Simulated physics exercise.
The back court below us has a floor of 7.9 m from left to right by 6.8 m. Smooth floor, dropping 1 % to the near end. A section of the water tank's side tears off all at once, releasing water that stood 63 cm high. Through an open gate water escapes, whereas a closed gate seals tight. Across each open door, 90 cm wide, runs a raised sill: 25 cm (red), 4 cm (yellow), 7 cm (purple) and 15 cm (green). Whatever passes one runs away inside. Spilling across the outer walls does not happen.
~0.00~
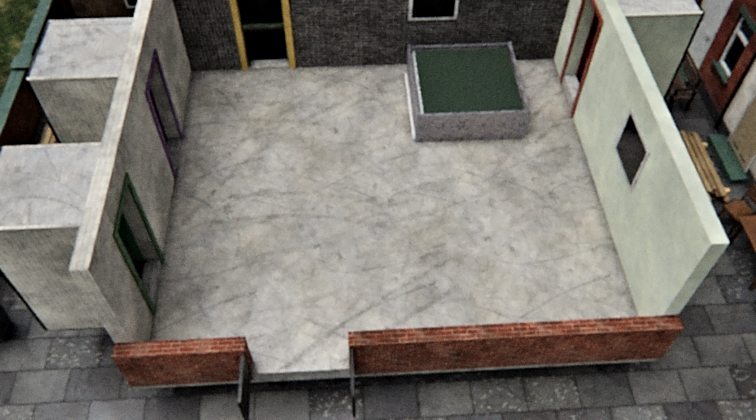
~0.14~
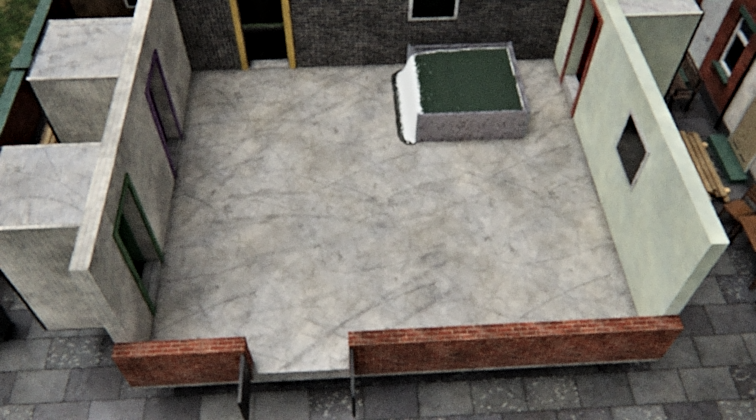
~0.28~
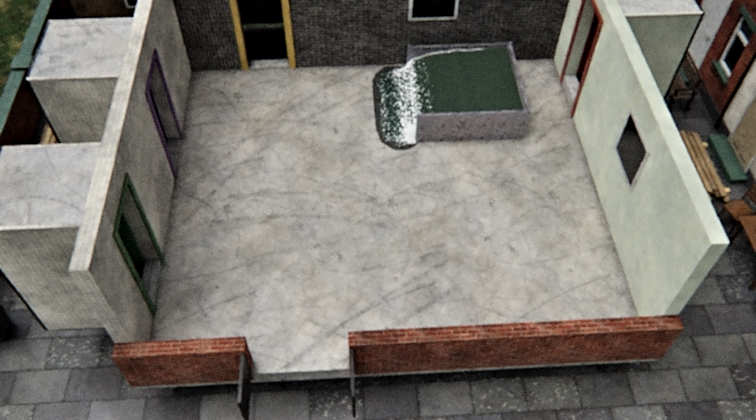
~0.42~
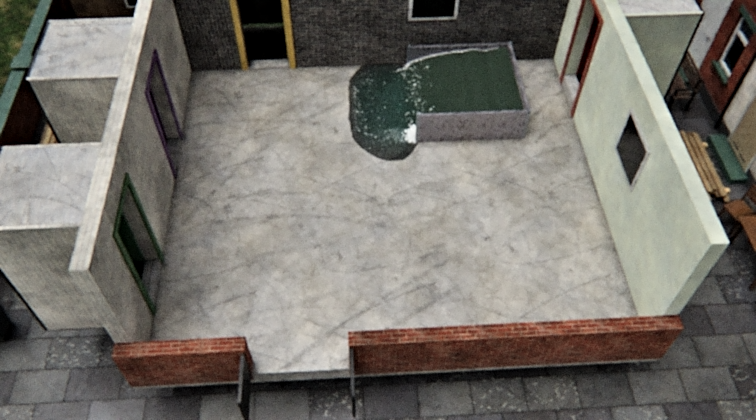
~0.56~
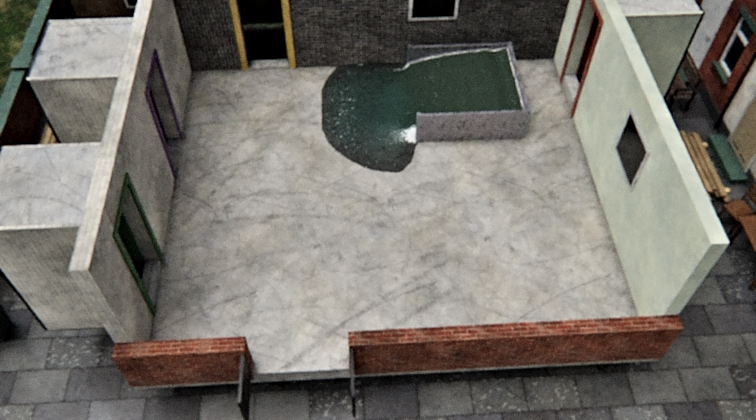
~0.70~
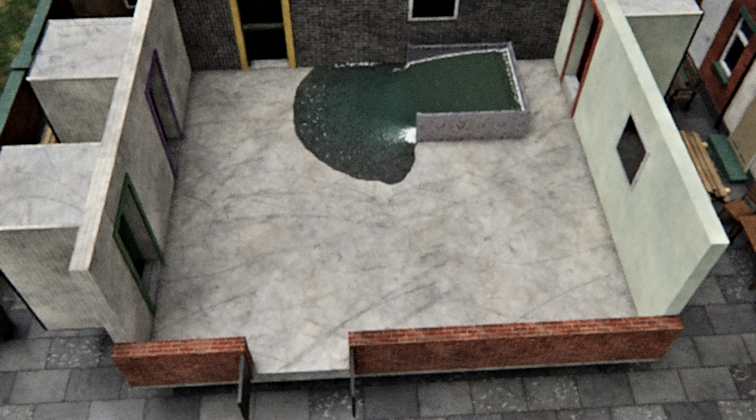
In a walled back court with a pale, smooth floor, a raised tank of dark green water stands near the far wall. Its left side gives way and water pours out in a white, foaming rush. The dark pool spreads leftward and toward the viewer in a widening rounded sheet, while the tank's level drops slightly.
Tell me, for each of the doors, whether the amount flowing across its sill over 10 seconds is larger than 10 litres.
For 10 seconds: The red door, not larger; the yellow door, larger; the purple door, larger; the green door, not larger.
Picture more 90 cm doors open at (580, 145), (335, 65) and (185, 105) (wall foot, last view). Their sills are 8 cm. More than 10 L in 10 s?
In that order: Short of it, beyond it, beyond it.
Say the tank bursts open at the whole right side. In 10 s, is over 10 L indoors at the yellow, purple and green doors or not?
Then it goes yellow fine, purple fine, green fine.
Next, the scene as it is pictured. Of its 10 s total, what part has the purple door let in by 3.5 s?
Estimate: Around 70 per cent.
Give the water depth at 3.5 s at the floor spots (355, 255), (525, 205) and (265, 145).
Roughly 1, 0 and 4 cm, in turn.
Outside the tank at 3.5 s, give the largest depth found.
Around 26 centimetres.
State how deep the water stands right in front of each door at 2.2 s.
You'd get red at 0 cm, yellow at 10 cm, purple at 20 cm, and green at 0 cm.
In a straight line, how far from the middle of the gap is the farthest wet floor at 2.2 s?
That's near 5.4 m in a straight line.
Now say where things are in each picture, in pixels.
In the first frame, still water, 63 cm deep, in the water tank at (466, 80).
In the second frame, water pours out at (414, 97) and has run 1.1 m, to (404, 71); typically 8 cm deep outside, 63 cm at the water tank's back.
In the third frame, water pours out at (414, 99) and has run 1.2 m, to (388, 70); typically 11 cm deep outside, 63 cm at the water tank's back.
In the fourth frame, the front is at (370, 65), 1.5 m from the gap at (414, 99); 2.9 m2 of floor is under water; 63 cm left at the back of the water tank.
In the fifth frame, water pours out at (414, 100) and has run 1.9 m, to (343, 66); typically 8 cm deep outside, 59 cm at the water tank's back.
In the sixth frame, the front is at (301, 134), 2.4 m from the gap at (414, 100); 6.2 m2 of floor is under water; 53 cm left at the back of the water tank.
After 1.4 s water covers 30 % of the floor and is deepest (26 cm) near (408, 121); red door not reached, yellow door 7 cm at the sill, 0 L in, purple door not reached, green door not reached.
After 2.2 s water covers 40 % of the floor and is deepest (38 cm) near (200, 75); red door not reached, yellow door 10 cm at the sill, 6 L in, purple door 20 cm at the sill, 27 L in, green door not reached.
After 3.5 s water covers 45 % of the floor and is deepest (26 cm) near (190, 86); red door not reached, yellow door 7 cm at the sill, 24 L in, purple door 18 cm at the sill, 123 L in, green door 11 cm at the sill, 0 L in.
After 6.0 s water covers 55 % of the floor and is deepest (22 cm) near (147, 365); red door not reached, yellow door 9 cm at the sill, 66 L in, purple door 9 cm at the sill, 169 L in, green door 7 cm at the sill, 0 L in.
After 10.0 s water covers 75 % of the floor and is deepest (12 cm) near (626, 339); red door not reached, yellow door 3 cm at the sill, 82 L in, purple door 4 cm at the sill, 171 L in, green door 9 cm at the sill, 0 L in.
